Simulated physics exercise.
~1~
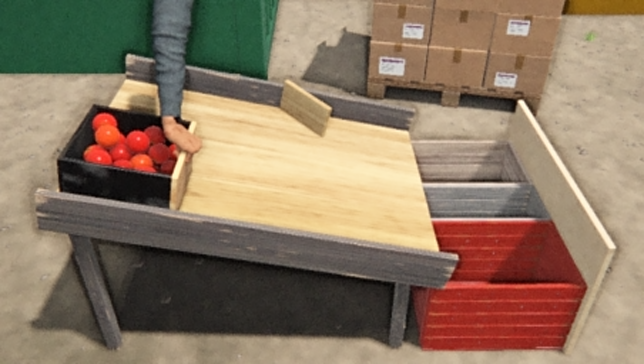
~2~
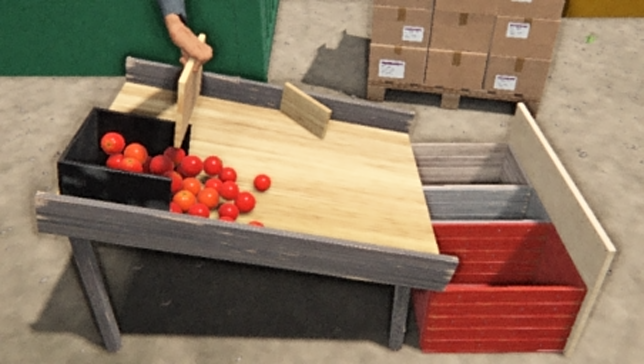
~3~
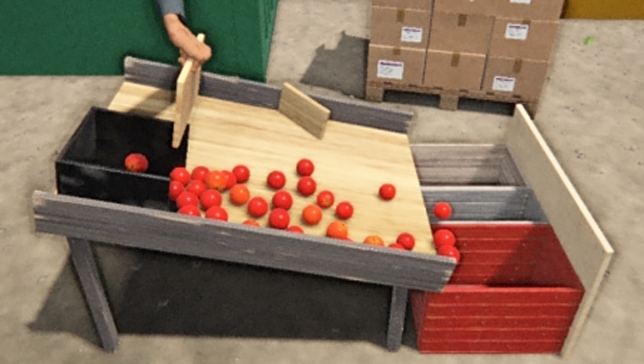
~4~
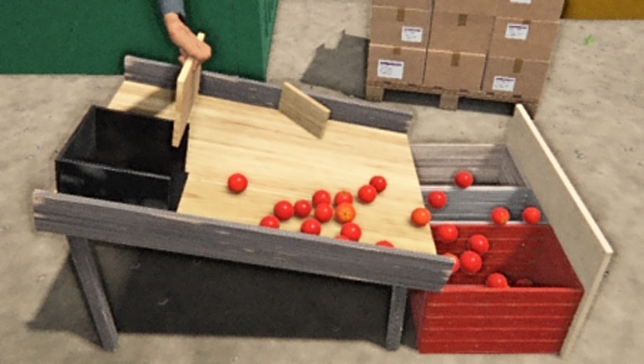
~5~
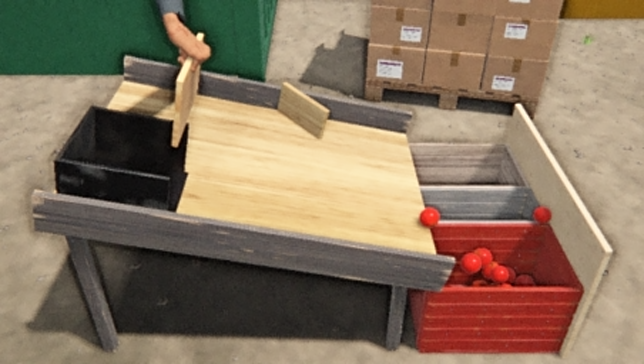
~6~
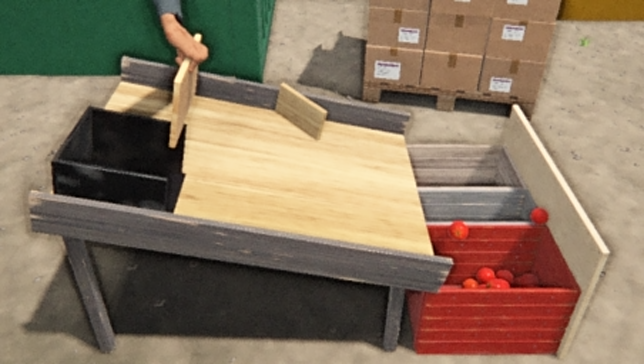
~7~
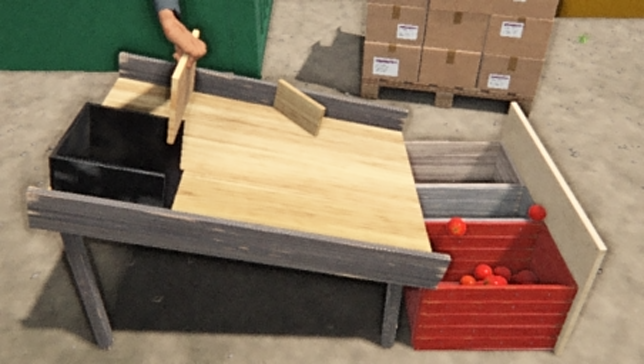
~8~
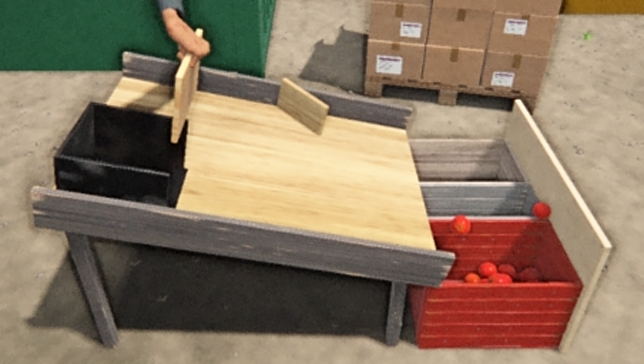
On a sloping wooden table, a hand lifts a gate and tomatoes roll mostly into the red tote.
